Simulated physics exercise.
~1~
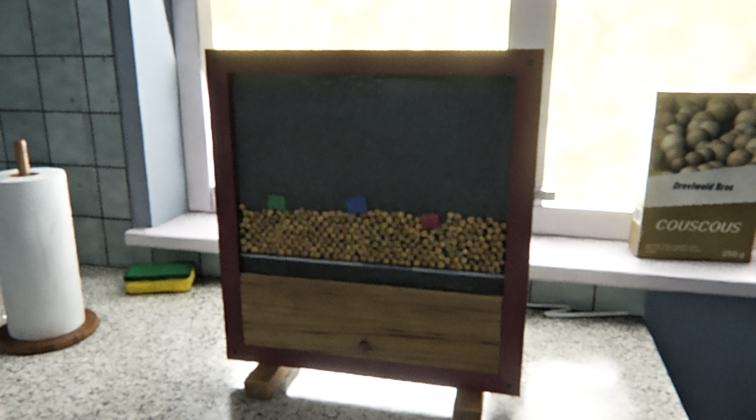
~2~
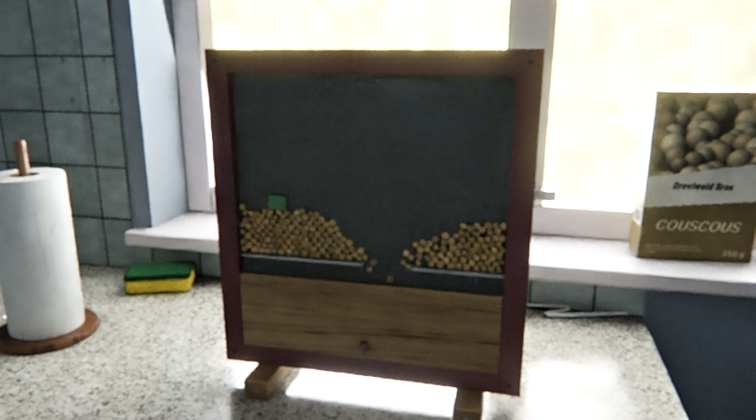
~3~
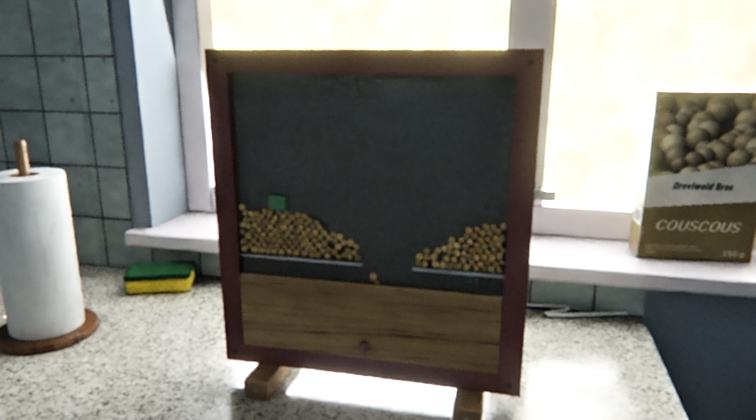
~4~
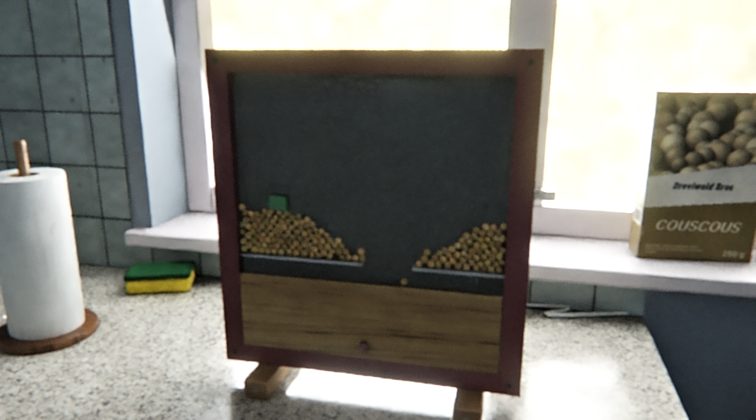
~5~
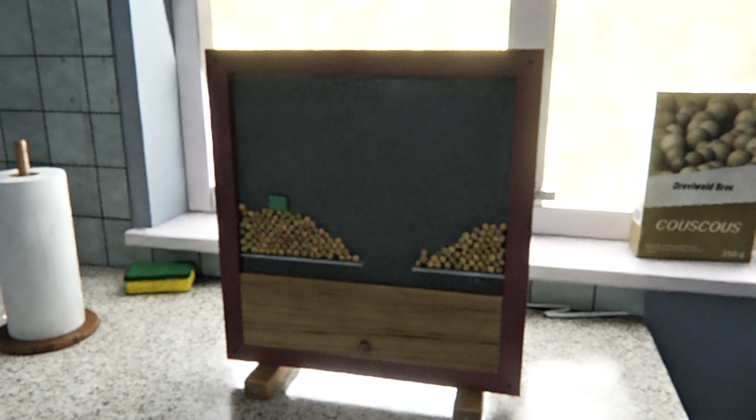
Pale wooden beads lie in a level layer across a flat, dark-backed box with a reddish frame, standing on a kitchen counter by a window. A green, a blue and a red block rest on top of them, from left to right. A gap opens in the middle of the floor, and the beads above it drop away, taking the blue and red blocks out of sight. A few last beads trickle through the opening. Two sloping heaps remain at the sides, with the green block still sitting on the left one.
